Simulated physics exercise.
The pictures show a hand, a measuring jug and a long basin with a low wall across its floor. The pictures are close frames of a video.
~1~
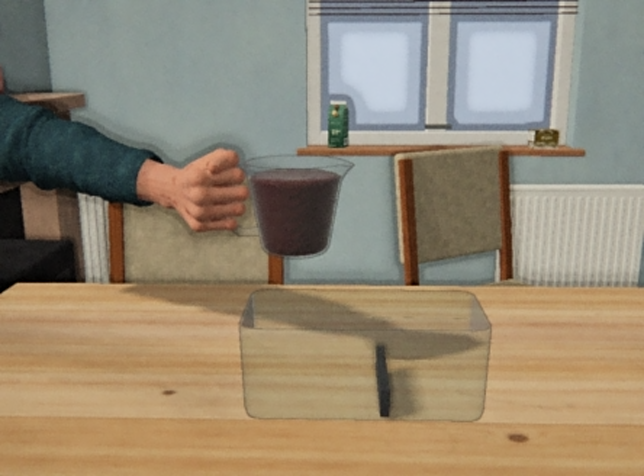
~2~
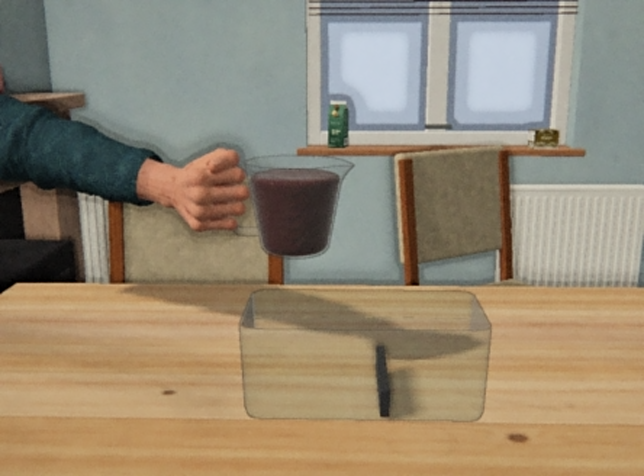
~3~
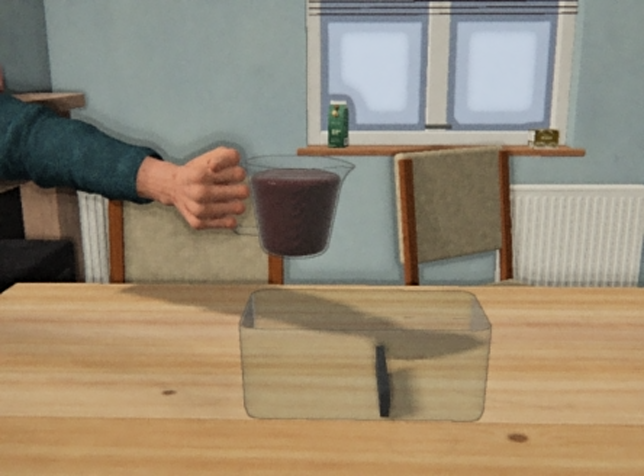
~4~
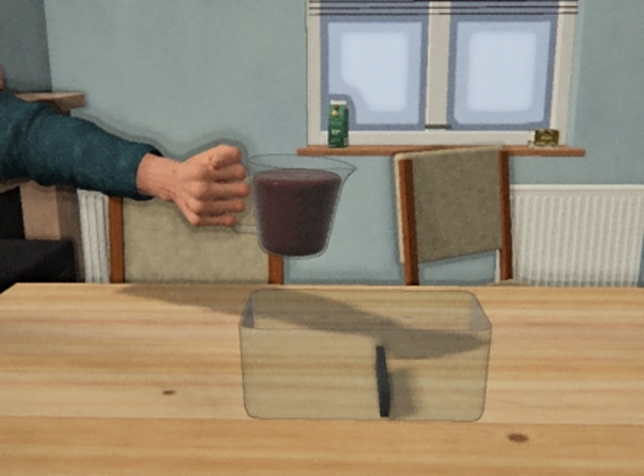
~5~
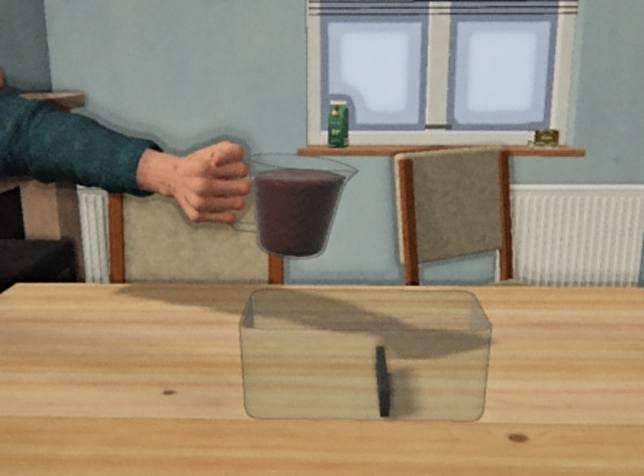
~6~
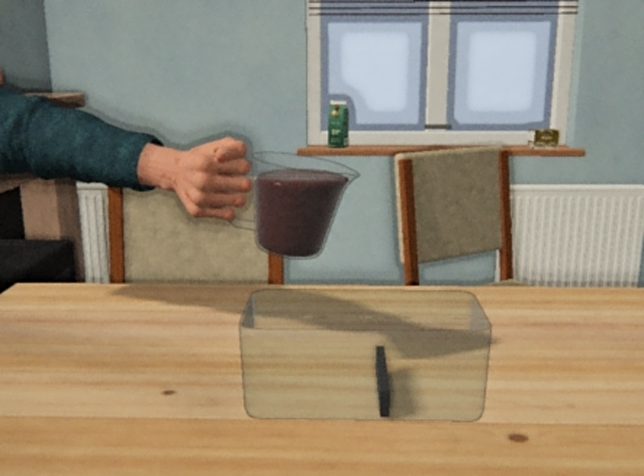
A hand in a dark teal sleeve reaches in from the left, holding a clear measuring jug of dark purplish liquid, seen from the front across a pale wooden table. Below the jug sits a clear, empty long basin with a low dark wall across its floor, before two chairs, a blue-green wall and a window. The hand slowly tilts the jug slightly rightward, while the view stays still.
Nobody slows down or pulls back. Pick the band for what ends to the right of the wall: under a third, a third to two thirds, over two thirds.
In the end more than two thirds is right of the wall.
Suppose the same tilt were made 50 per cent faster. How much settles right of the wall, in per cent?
It comes to 75 per cent or so.
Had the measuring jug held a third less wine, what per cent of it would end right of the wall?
Close to 80 per cent.
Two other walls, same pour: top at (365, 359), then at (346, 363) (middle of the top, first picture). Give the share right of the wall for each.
The first gives 95 %, the second 95 %.
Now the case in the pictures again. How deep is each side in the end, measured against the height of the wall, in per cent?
The left part 20 per cent, the right part 90.
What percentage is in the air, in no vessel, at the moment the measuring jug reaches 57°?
Near 15 %.
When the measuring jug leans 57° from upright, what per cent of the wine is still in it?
It comes to 75 per cent or so.
A moment on, the measuring jug is tipped part way and 76 per cent is still to pour, 0 is left of the wall and 8 right of it.
Next, the measuring jug is tipped on its side and 20 per cent is still to pour, 3 is left of the wall and 62 right of it.
Then the measuring jug is tipped right over and 0 per cent is still to pour, 15 is left of the wall and 83 right of it.
Later the measuring jug is tipped right over and 0 per cent is still to pour, 19 is left of the wall and 80 right of it.
Finally, 20 per cent lies left of the wall, 79 right of it and 1 outside.
